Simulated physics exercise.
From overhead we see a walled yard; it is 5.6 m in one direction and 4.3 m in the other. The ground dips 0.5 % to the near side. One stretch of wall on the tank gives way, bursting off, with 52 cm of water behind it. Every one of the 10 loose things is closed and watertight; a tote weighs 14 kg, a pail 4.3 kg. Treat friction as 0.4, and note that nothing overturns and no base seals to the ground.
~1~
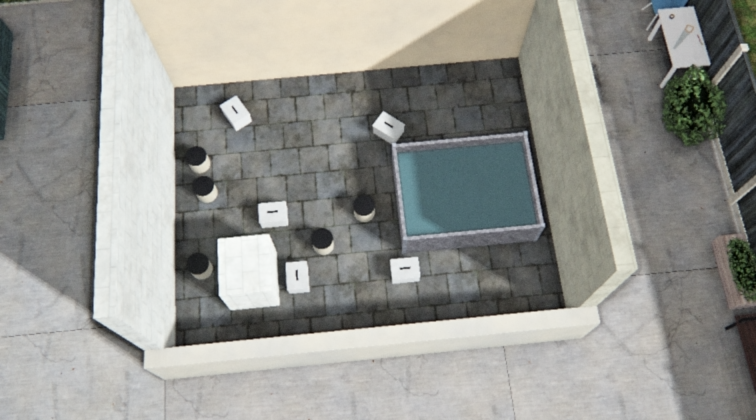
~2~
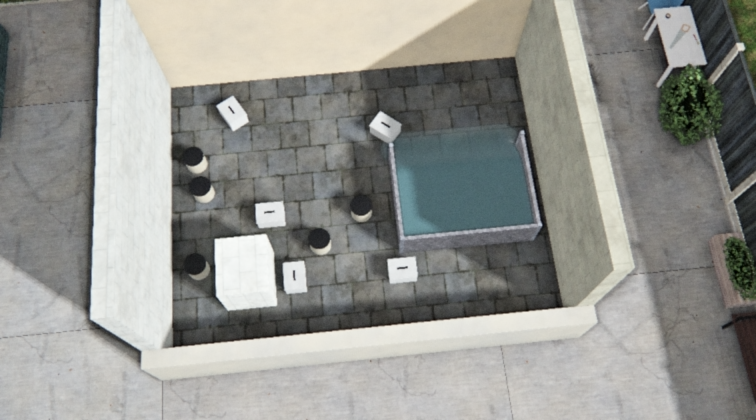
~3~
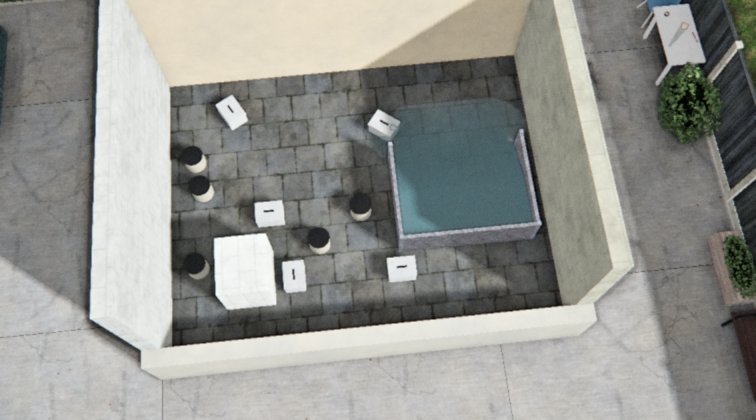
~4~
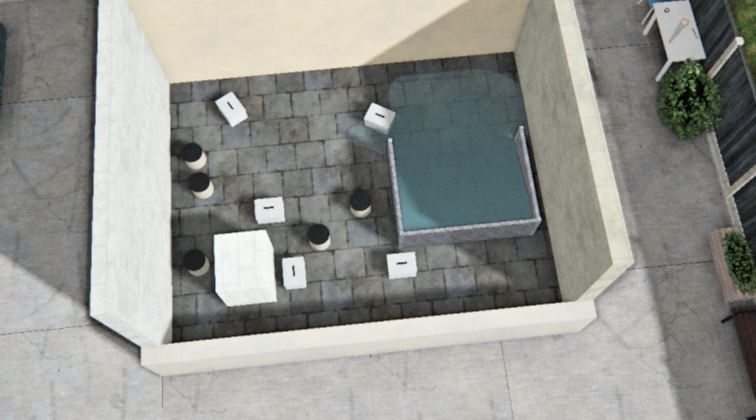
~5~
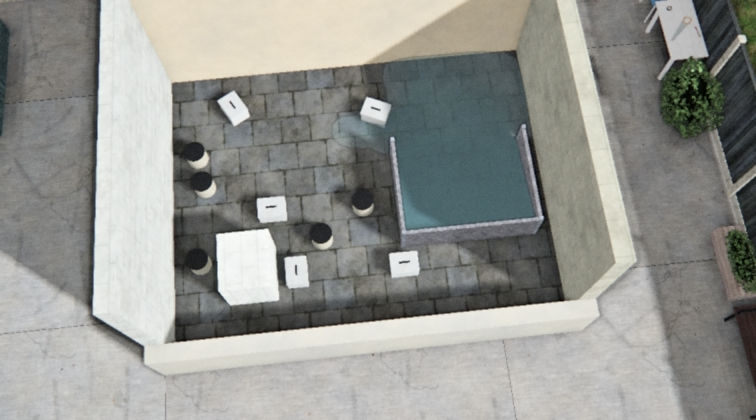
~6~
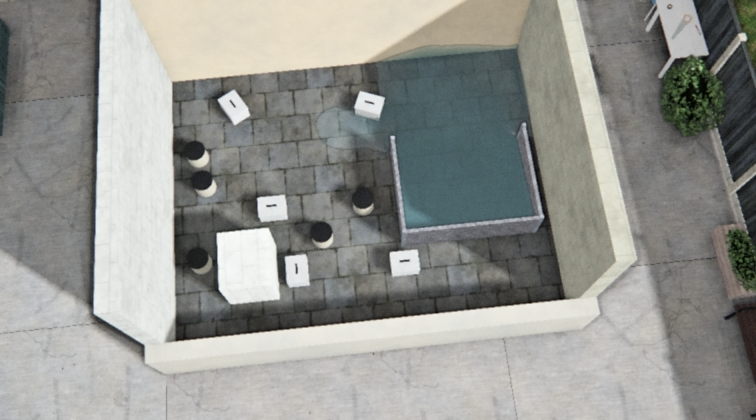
In a walled, paved yard seen from above, the far side of a rectangular water tank opens and water spreads across the paving toward the back wall and leftward, shifting a nearby white box slightly left while the other objects stay put.
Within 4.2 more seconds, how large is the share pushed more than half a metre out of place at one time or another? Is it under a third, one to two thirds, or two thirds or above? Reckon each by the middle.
It is one to two thirds.
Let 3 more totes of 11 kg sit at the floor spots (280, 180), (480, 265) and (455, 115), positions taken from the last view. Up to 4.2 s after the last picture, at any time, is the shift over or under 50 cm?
Respectively: Doesn't reach it; doesn't reach it; tops it.
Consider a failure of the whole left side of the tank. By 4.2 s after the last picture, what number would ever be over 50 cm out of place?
The answer would then be 8.
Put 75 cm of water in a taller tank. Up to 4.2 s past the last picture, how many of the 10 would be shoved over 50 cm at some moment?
Count under that change: 5.
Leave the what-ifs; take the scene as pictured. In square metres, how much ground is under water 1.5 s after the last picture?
Around 10.0 m2 of it.
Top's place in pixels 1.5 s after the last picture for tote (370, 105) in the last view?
Near (303, 105).
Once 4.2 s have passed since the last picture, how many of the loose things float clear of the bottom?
I get 3.
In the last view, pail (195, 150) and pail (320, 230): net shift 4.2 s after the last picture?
Taking them in turn, I get 200 cm for the first and 0 cm for the second.
Then, 0.4 s after the last picture 1 of 10 are over 50 cm from their spots; 0 afloat.
Then, 1.5 s after the last picture 1 of 10 are over 50 cm from their spots; 0 afloat.
Then, 2.8 s after the last picture 2 of 10 are over 50 cm from their spots; 1 afloat.
Then, 4.2 s after the last picture 5 of 10 are over 50 cm from their spots, and 5 have been at some point; 3 afloat.
